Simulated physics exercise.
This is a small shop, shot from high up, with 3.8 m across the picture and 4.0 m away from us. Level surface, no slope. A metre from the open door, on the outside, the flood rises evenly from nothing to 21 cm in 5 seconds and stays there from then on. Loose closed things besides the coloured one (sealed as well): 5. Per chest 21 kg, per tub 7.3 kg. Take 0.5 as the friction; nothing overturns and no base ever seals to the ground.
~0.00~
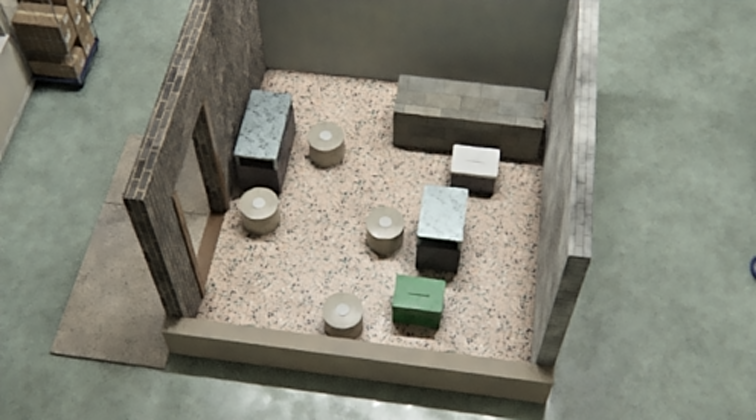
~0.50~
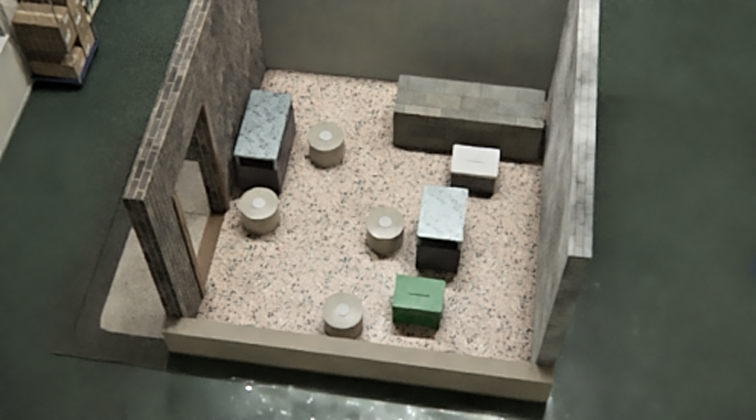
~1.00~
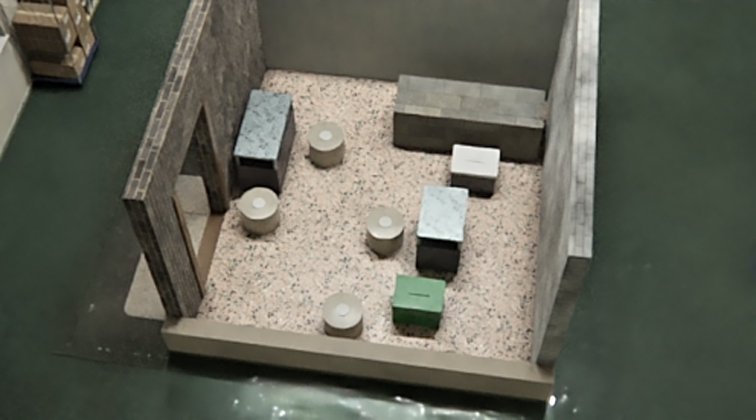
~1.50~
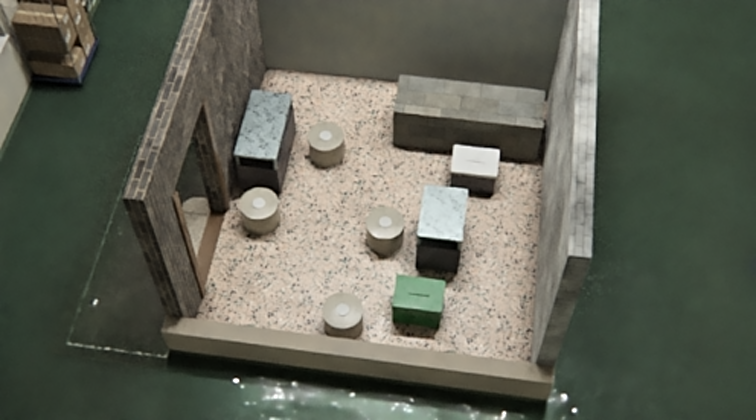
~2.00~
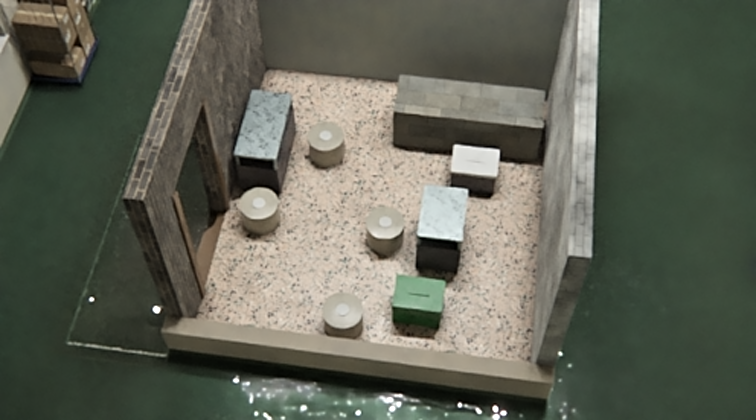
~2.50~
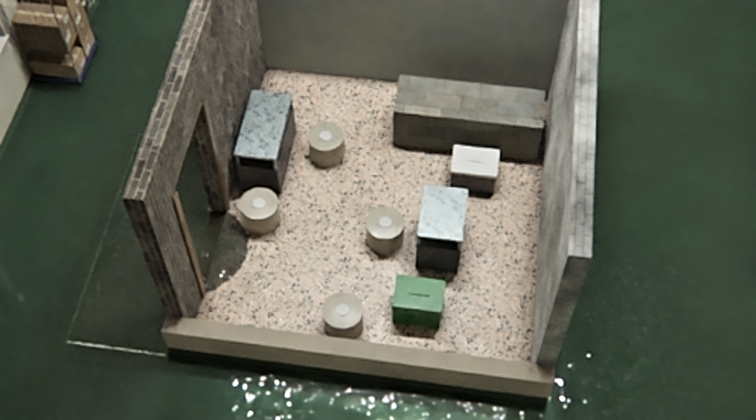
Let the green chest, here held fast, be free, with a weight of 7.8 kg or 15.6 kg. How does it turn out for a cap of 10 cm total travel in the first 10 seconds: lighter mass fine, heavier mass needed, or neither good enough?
It looks like no mass offered suffices.
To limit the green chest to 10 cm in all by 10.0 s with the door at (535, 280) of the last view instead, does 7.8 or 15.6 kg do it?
Then no mass works.
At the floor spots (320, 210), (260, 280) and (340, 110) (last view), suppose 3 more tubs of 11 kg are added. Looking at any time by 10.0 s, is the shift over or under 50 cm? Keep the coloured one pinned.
Above the mark, above the mark, below the mark.
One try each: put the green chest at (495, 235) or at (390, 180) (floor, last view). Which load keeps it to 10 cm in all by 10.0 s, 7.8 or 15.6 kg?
Well, at the first spot no weight will do, and at the second no weight will do.
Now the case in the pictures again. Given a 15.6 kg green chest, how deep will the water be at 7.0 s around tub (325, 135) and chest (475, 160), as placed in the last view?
Some 2 cm at the first, some 3 cm at the second.
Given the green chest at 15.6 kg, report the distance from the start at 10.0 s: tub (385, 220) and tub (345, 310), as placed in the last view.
120 cm and 200 cm respectively.
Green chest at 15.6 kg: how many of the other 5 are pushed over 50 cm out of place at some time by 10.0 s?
Total: 3.
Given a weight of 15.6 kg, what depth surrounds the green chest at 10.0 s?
About 13 cm.
After 3.5 s the green chest would be 0 cm from its start with 7.8 kg and 0 cm from its start with 15.6 kg; 0 cm of water round it then.
After 4.5 s the green chest would be 0 cm from its start with 7.8 kg and 0 cm from its start with 15.6 kg; 2 cm of water round it then.
After 7.0 s the green chest would be 97 cm from its start with 7.8 kg and 39 cm from its start with 15.6 kg; 6 cm of water round it then.
After 10.0 s the green chest would be 167 cm from its start with 7.8 kg and 87 cm from its start with 15.6 kg; 13 cm of water round it then.
